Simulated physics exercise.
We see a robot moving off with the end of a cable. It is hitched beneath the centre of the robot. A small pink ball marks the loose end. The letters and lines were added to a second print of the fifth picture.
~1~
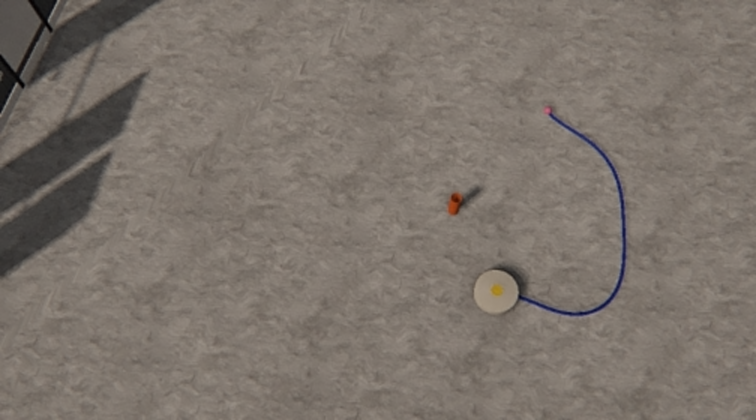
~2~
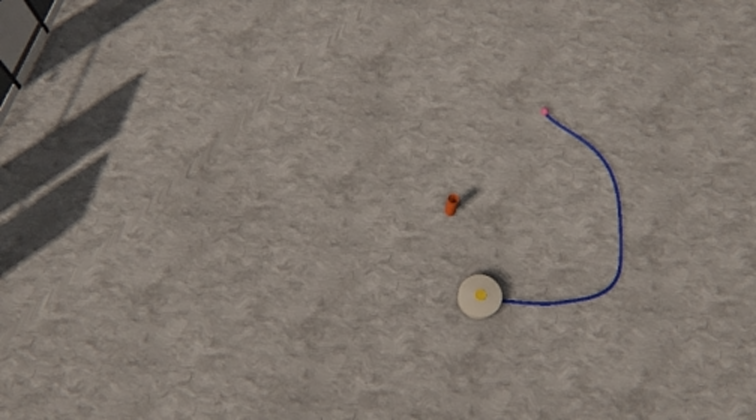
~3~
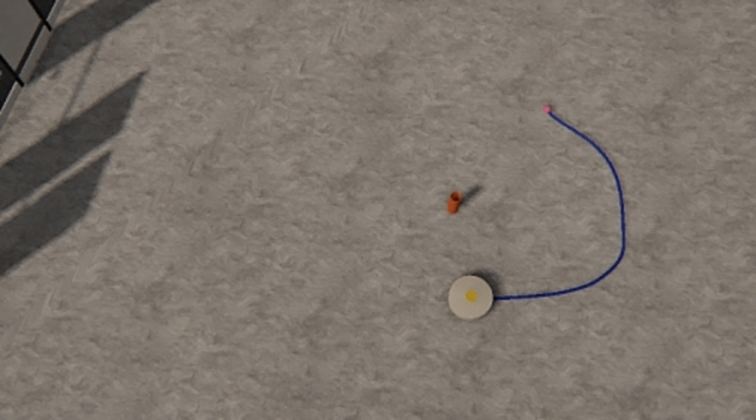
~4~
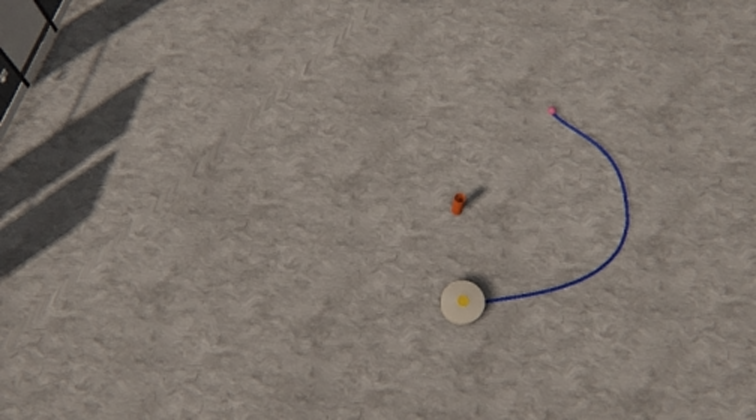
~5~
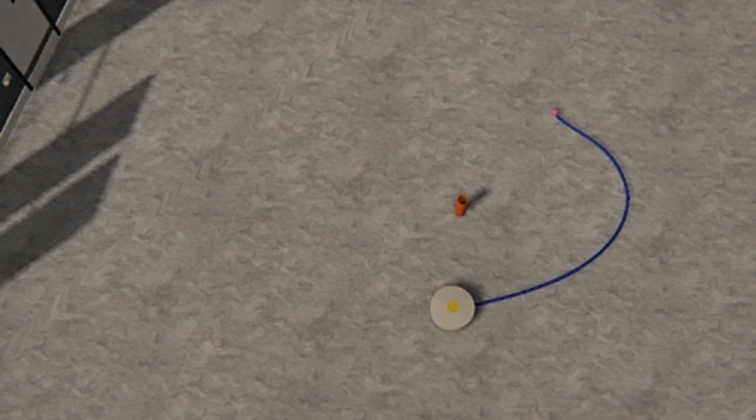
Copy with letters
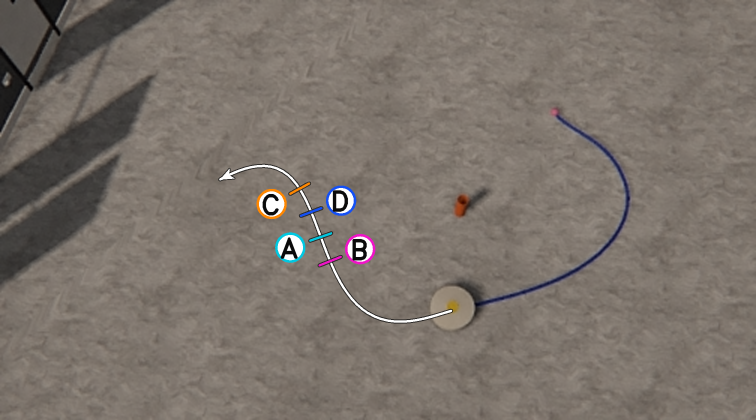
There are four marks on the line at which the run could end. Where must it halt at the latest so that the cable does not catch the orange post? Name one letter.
The farthest safe stop is C.
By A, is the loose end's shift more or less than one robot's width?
By then, less.
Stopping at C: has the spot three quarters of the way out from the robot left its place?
Yes.
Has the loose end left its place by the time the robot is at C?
Yes.
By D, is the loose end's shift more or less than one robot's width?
Less.
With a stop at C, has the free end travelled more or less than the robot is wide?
Less.
On the marked copy, A at (321, 237); B at (330, 261); C at (300, 189); D at (311, 212); the route from (451, 311) via (324, 246) to (220, 179).
Following C. Soon after the start, robot (368, 311), middle of the cable (535, 243), free end (558, 114).
Later, robot (324, 245), middle of the cable (504, 241), free end (563, 119).
In the end, robot (299, 186), middle of the cable (472, 223), free end (566, 124); nothing has been touched.
As for the rest, A is safe but short; B is safe but short; D is safe but short.
